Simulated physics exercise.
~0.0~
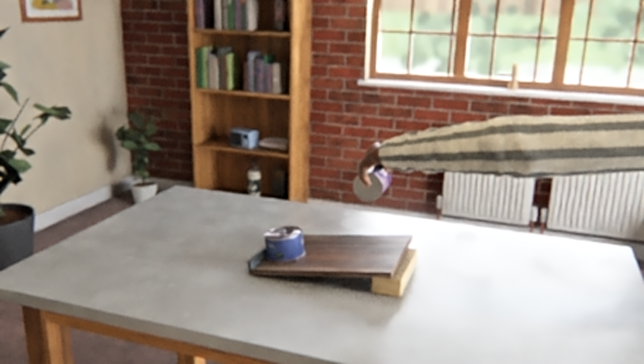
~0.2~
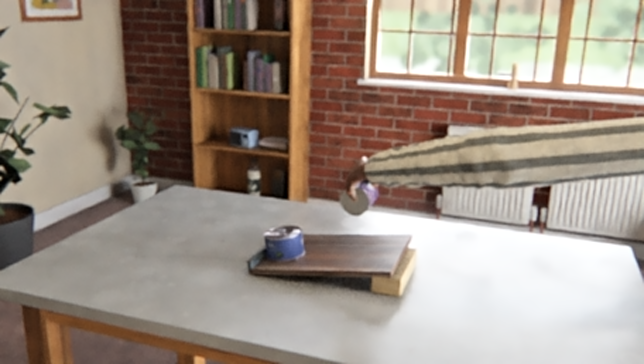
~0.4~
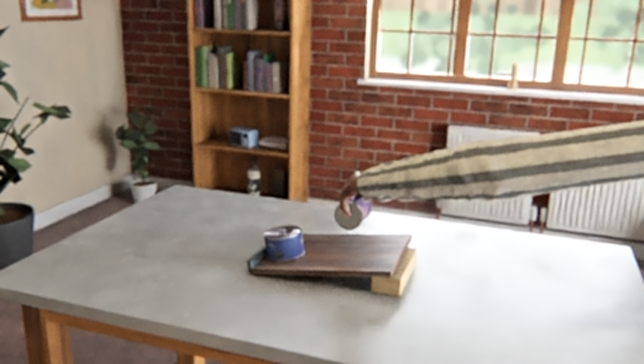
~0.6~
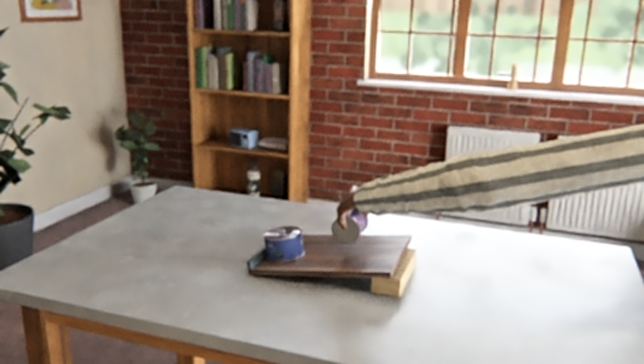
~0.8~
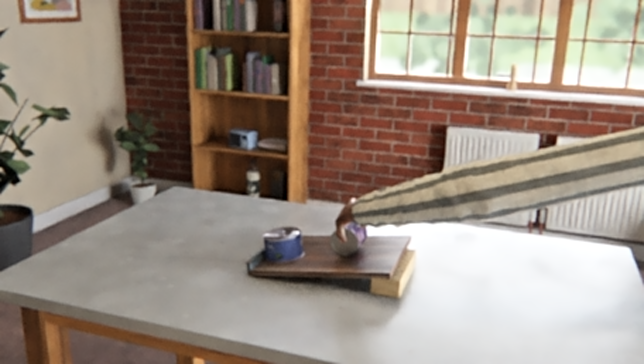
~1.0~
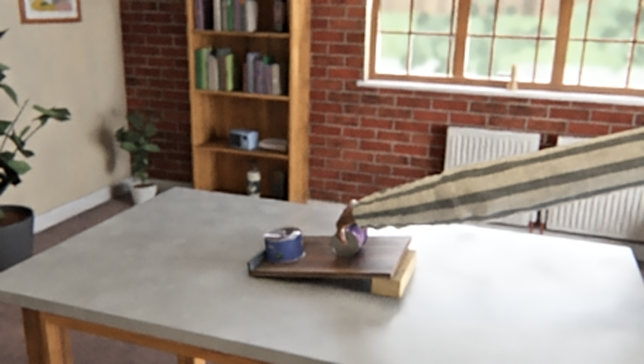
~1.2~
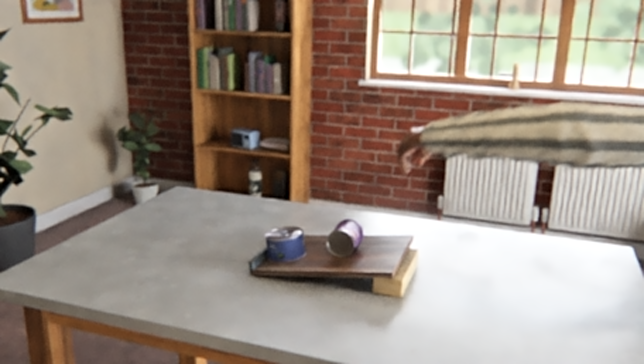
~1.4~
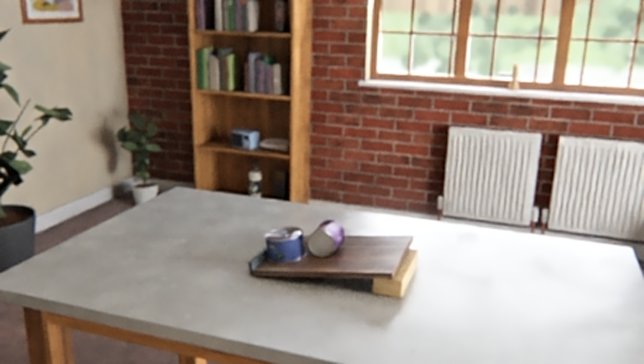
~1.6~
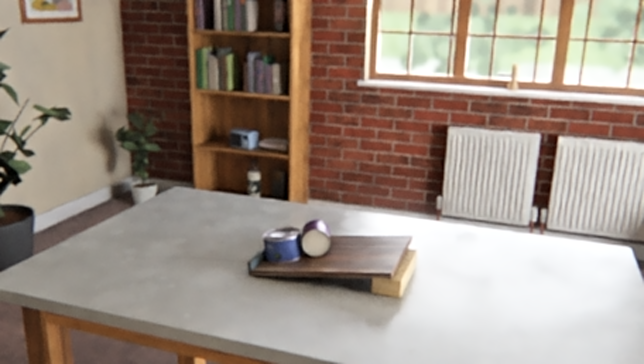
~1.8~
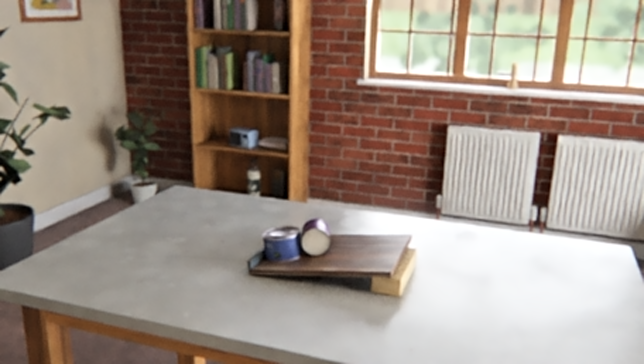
A hand in a striped sleeve lowered a purple tin on its side onto a sloping dark board, let go and drew back, and the tin rolled a short way left down the board until it rested against a blue tub.
